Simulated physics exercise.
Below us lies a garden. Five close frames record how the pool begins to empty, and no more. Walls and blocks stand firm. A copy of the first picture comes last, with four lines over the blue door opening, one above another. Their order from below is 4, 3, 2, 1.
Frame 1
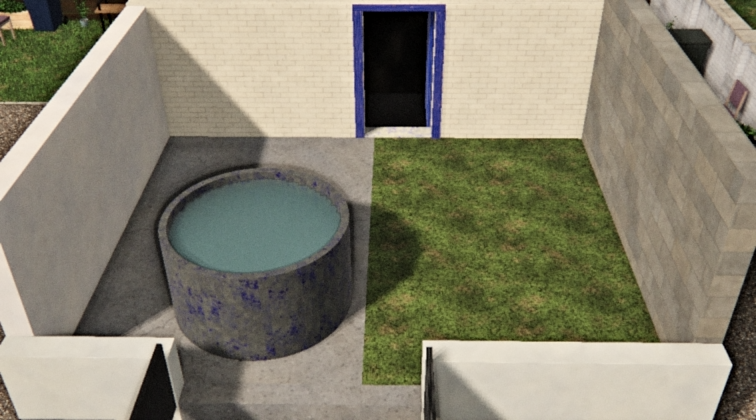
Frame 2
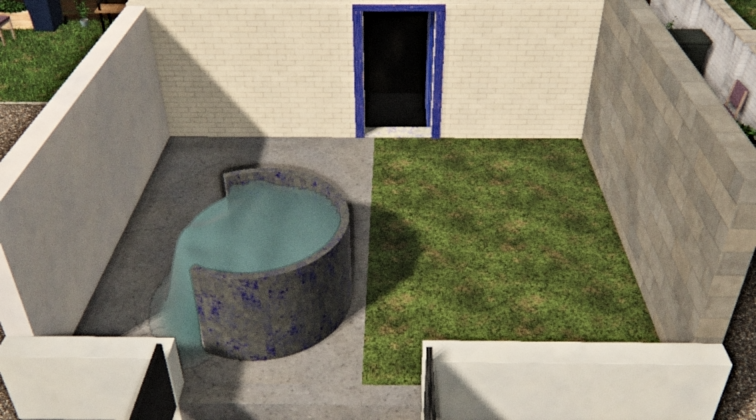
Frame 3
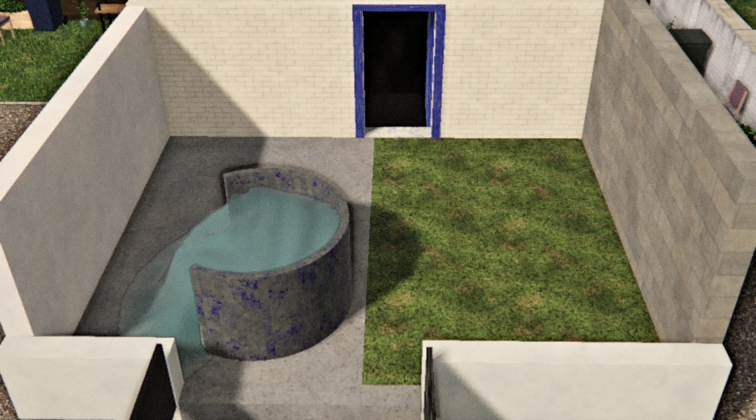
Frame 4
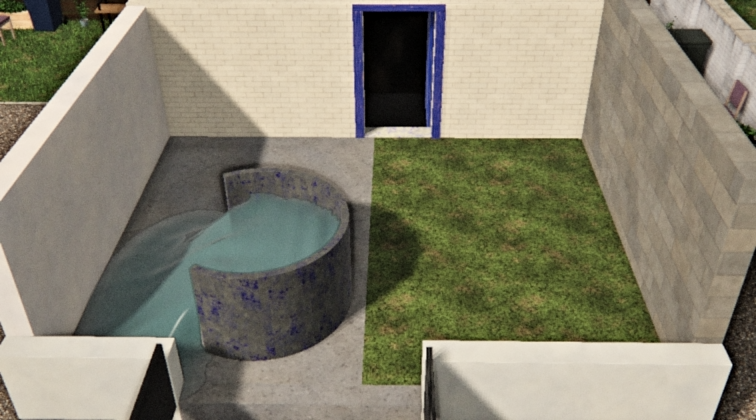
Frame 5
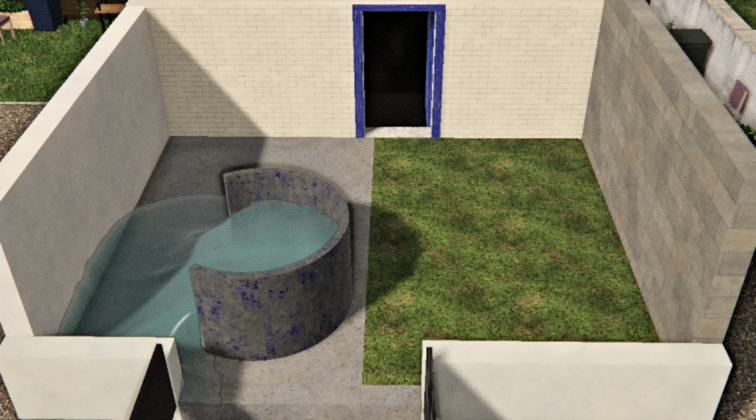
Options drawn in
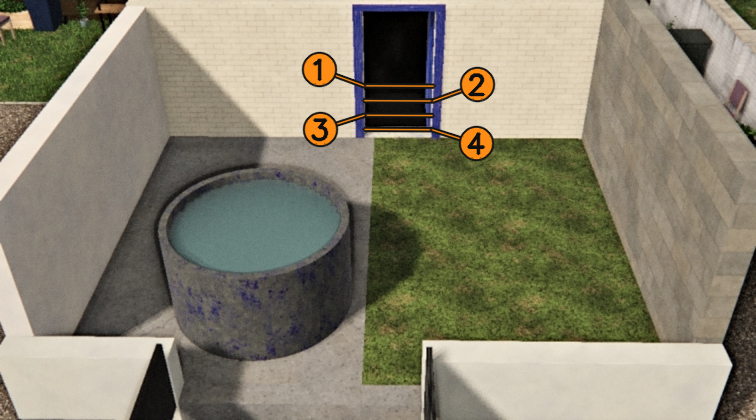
Water pouring from a round stone pool as its left side vanishes, spreading across grey paving beside a grassy walled garden.
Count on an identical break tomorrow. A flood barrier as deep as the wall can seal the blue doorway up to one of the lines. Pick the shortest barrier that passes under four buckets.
Mark 4.
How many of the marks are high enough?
All four.
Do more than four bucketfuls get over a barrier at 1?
No, that is safe.
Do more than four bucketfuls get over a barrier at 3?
No.
On the marked copy, 1 at (398, 85); 2 at (398, 100); 3 at (398, 115); 4 at (398, 129); from the bottom up 4, 3, 2, 1.
If 1 is chosen, nothing gets over.
If 2 is chosen, nothing gets over.
If 3 is chosen, nothing gets over.
If 4 is chosen, nothing gets over.
